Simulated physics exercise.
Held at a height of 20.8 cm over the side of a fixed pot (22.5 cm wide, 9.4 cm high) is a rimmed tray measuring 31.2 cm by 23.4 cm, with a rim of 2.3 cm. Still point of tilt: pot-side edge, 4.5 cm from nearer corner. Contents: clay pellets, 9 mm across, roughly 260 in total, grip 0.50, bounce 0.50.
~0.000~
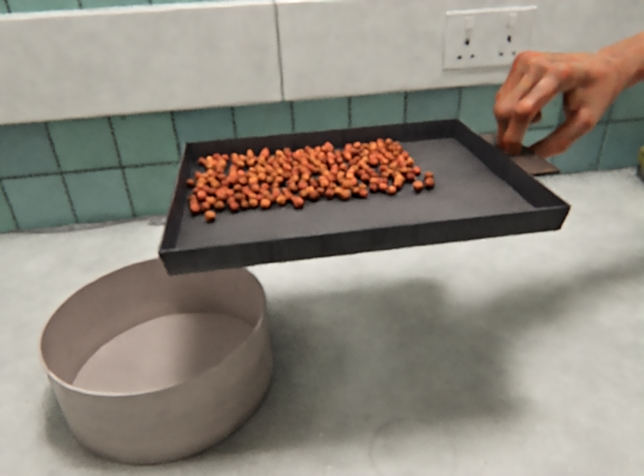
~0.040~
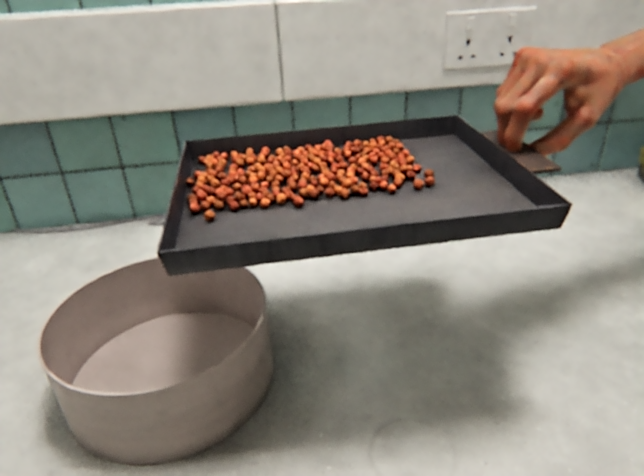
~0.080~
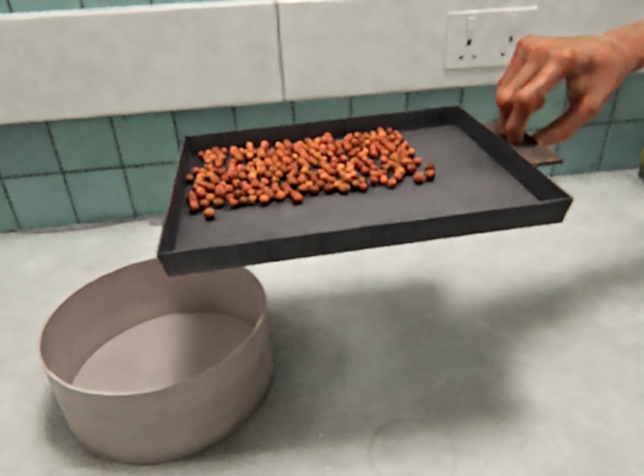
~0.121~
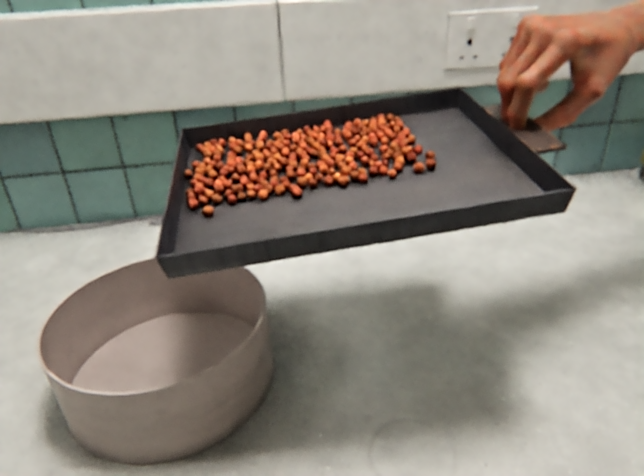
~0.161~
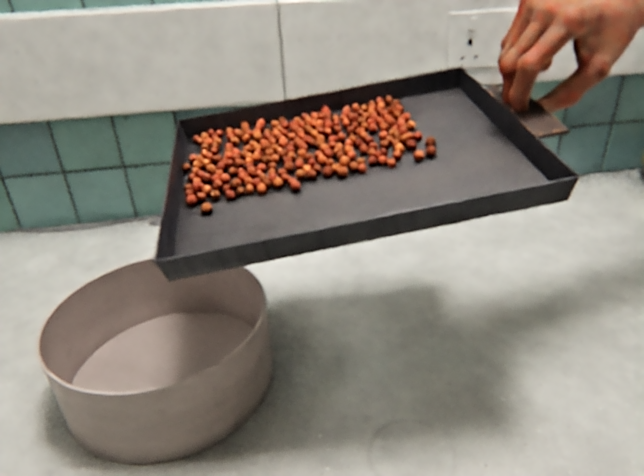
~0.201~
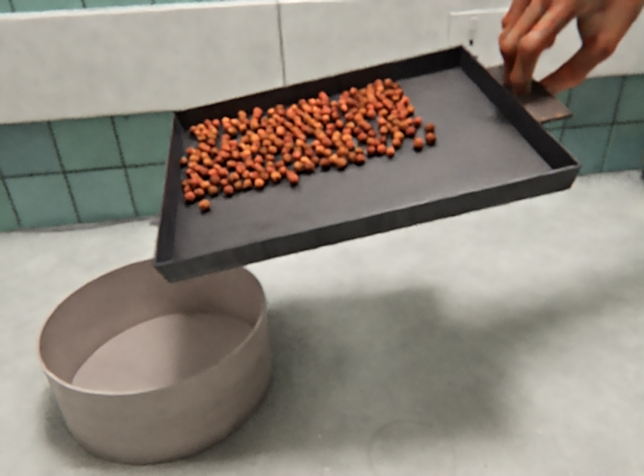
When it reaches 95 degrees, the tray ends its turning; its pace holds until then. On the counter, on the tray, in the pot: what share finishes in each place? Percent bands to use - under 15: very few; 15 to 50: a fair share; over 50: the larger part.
Counter - the larger part, left on the tray - very few, pot - very few.
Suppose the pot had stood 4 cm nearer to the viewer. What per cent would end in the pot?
Then roughly 60 percent would land in it.
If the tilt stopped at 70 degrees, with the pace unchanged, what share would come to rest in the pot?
In that case, near 0 percent.
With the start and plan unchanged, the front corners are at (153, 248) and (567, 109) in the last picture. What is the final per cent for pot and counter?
You'd end with pot at 85 and counter at 15.
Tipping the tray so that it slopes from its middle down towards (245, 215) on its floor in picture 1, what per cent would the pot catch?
75 %.
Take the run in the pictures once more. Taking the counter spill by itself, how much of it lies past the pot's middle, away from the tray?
About 40 %.
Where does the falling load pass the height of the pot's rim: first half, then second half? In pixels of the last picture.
The first half passes near (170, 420) and the second half near (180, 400).
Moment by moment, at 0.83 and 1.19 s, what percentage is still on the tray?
First 75, then 20.
After 0.58 s, tilt 53 degrees; the tray holds 100 %, the pot 0 %.
After 0.83 s, tilt 79 degrees; the tray holds 75 %, the pot 0 %.
After 1.19 s, tilt 95 degrees; the tray holds 20 %, the pot 0 %.
In the end, at 2.3 s, counter 95 %, tray 5 %, pot 5 %.
